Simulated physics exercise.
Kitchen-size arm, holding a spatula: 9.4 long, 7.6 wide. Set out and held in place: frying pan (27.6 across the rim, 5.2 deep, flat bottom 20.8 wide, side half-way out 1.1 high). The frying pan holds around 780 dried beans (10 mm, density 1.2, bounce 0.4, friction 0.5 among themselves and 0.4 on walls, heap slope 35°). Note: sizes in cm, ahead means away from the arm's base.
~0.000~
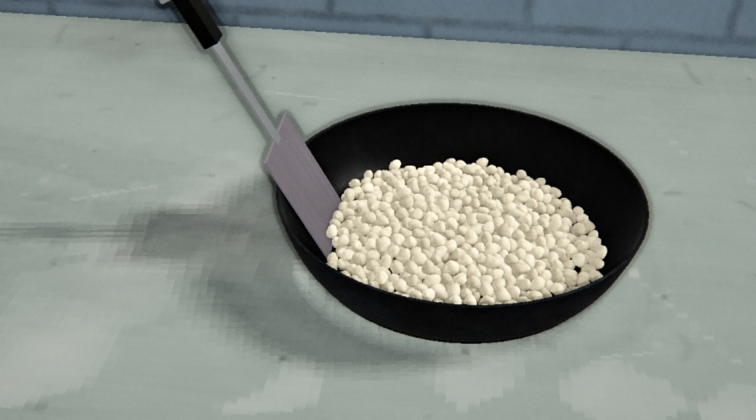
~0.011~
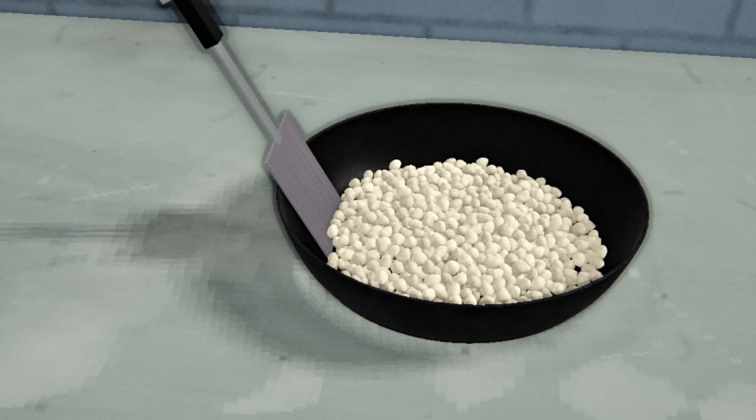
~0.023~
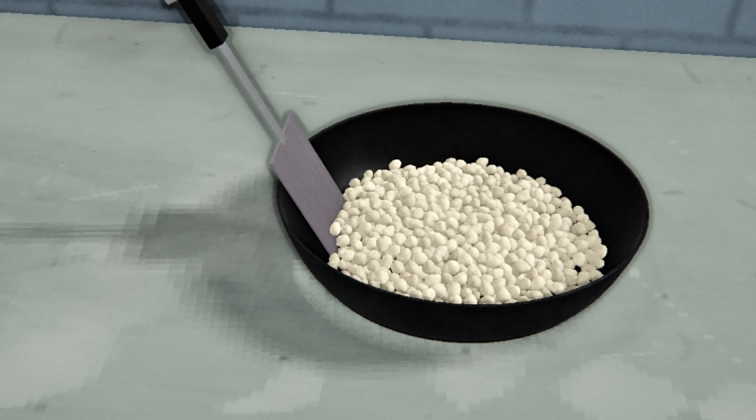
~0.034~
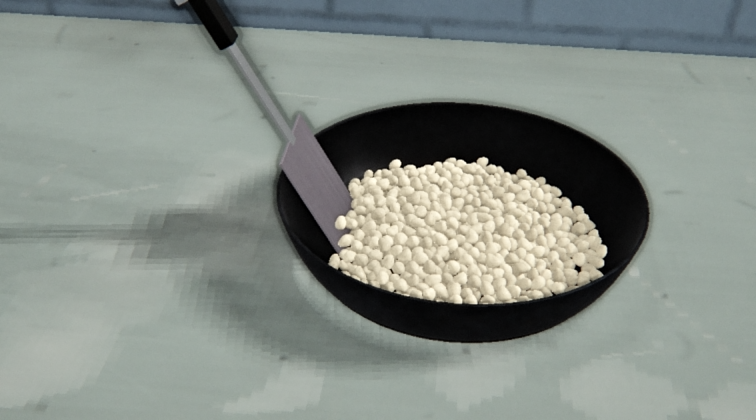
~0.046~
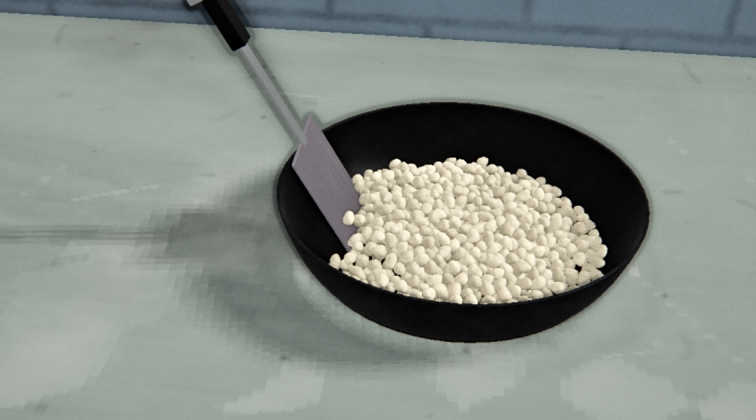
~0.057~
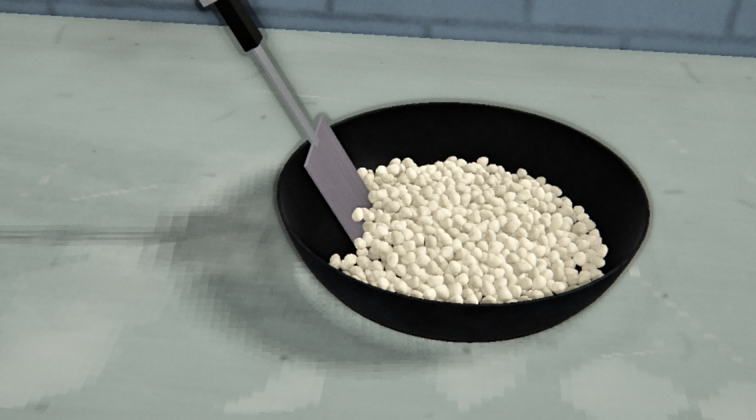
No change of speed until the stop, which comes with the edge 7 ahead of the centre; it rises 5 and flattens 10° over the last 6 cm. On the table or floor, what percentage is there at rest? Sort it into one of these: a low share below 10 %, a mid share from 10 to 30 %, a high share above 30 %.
A low share, below 10 %.
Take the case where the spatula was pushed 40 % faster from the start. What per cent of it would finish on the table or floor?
In that case, close to 10 per cent.
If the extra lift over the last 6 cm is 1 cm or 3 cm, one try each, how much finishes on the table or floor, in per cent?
First try about 0 %, second try about 0 %.
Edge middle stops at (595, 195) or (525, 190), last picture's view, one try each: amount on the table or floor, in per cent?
Roughly 15 and 0 per cent.
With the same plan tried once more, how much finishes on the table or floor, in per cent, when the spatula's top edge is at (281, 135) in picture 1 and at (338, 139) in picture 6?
Around 10 per cent finishes on the table or floor.
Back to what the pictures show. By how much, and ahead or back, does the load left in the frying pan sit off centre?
Forward offset: Roughly 4.0 cm.
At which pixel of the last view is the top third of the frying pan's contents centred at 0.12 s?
Roughly at pixel (472, 221).
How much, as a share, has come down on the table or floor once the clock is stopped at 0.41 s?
Share at that moment: Roughly 5 %.
After 0.12 s, sloping 61°, highest piece 5 above the table; 783 in the frying pan.
After 0.18 s, sloping 58°, highest piece 6 above the table; 783 in the frying pan.
After 0.41 s, sloping 51°, highest piece 7 above the table; 749 in the frying pan, 30 on the table or floor, 4 on the blade or in flight.
After 1.46 s, sloping 51°, highest piece 5 above the table; 749 in the frying pan, 34 on the table or floor.
At rest, 749 in the frying pan, 34 on the table or floor. That is 4 % on the table or floor.
